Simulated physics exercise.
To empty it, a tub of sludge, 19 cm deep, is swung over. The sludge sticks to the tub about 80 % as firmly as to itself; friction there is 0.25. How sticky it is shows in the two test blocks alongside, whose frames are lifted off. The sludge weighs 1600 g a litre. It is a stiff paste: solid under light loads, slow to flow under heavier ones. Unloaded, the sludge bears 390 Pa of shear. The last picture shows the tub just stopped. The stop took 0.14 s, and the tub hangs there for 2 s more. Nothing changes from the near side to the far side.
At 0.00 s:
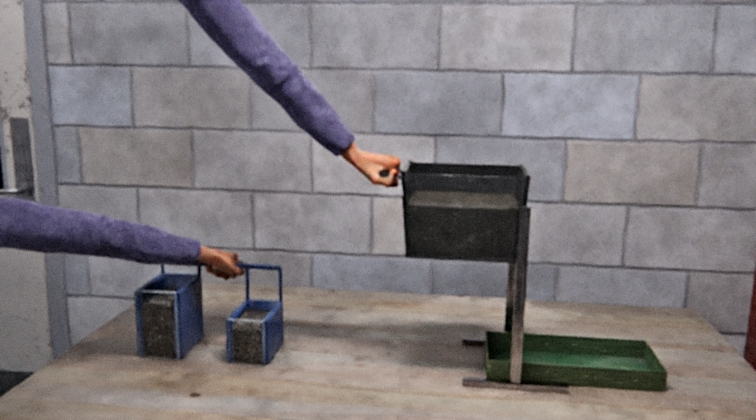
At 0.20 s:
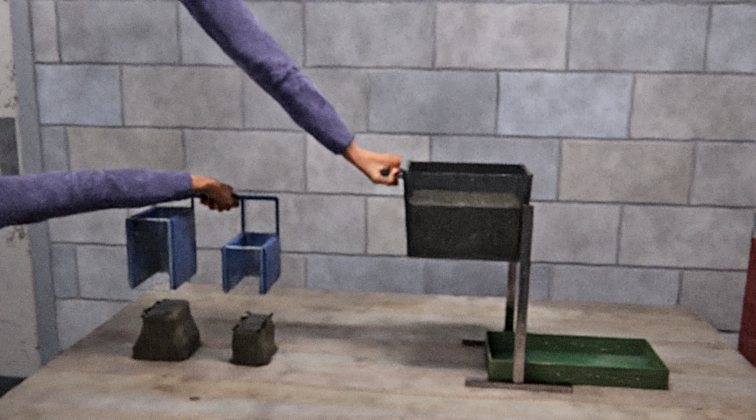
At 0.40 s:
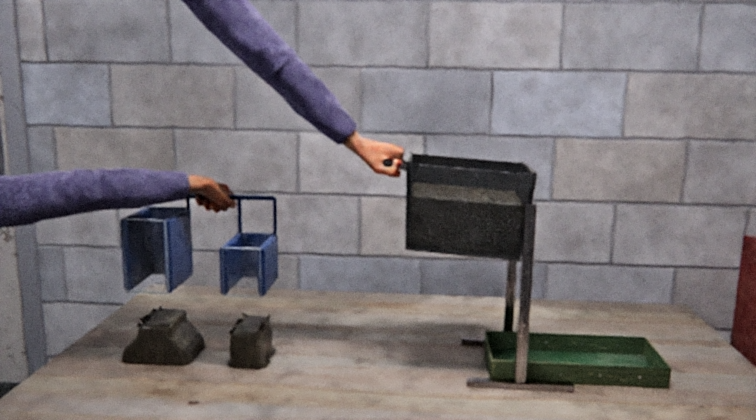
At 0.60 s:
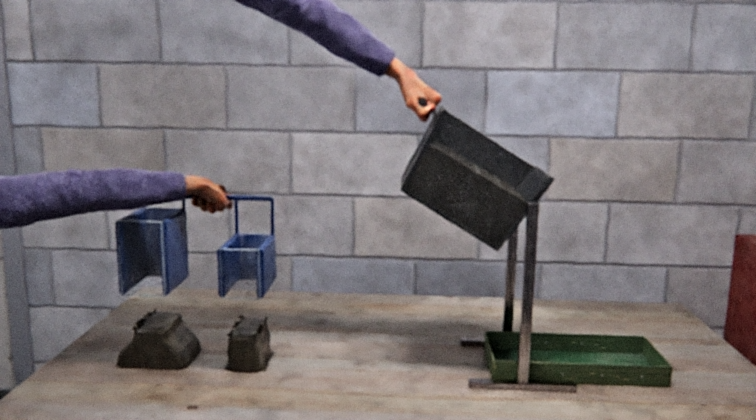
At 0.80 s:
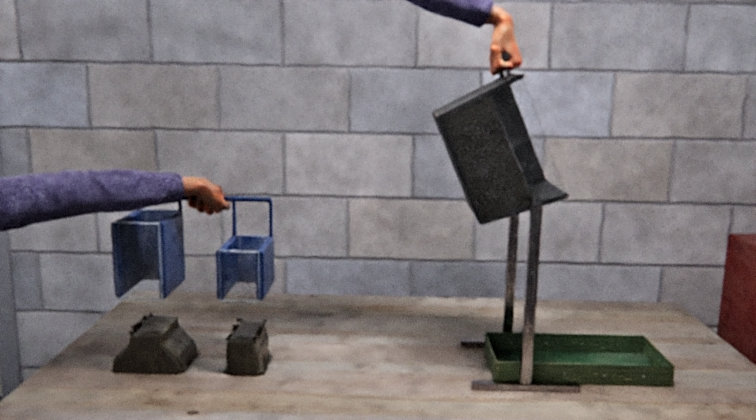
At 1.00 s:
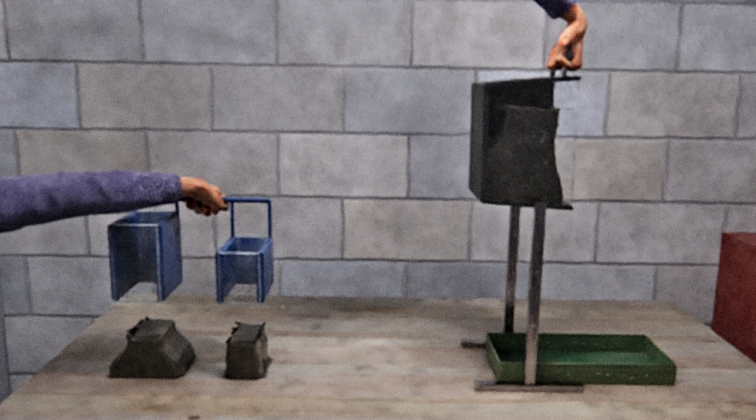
The video shows one hand lifting two blue open-bottomed molds off dark sludge blocks, the left one slumping noticeably, while another hand swings a dark tub of sludge upward and rightward onto its side above a green tray.
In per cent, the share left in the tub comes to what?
The share left in the tub is near 42 %.
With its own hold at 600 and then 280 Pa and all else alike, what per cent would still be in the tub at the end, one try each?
In that order: 50 %, 35 %.
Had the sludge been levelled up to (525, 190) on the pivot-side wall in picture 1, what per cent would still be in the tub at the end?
Then about 30 %.
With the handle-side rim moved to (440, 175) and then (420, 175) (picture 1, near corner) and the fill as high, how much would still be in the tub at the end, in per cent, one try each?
In turn about 65 %, 50 %.
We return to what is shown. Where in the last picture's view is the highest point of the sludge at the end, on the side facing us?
Around (512, 168).
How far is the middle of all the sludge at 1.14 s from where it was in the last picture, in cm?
Roughly 8 cm.
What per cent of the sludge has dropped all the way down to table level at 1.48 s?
Near 50 %.
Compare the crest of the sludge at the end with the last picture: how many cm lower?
Some 13 cm.
After 1.14 s, the tub is at 89 degrees and holds 73 %.
After 1.31 s, the tub is at 89 degrees and holds 45 %.
After 1.48 s, the tub is at 89 degrees and holds 42 %.
After 1.65 s, the tub is at 89 degrees and holds 42 %.
After 3.00 s, at the end, the tub is at 89 degrees and holds 42 %.
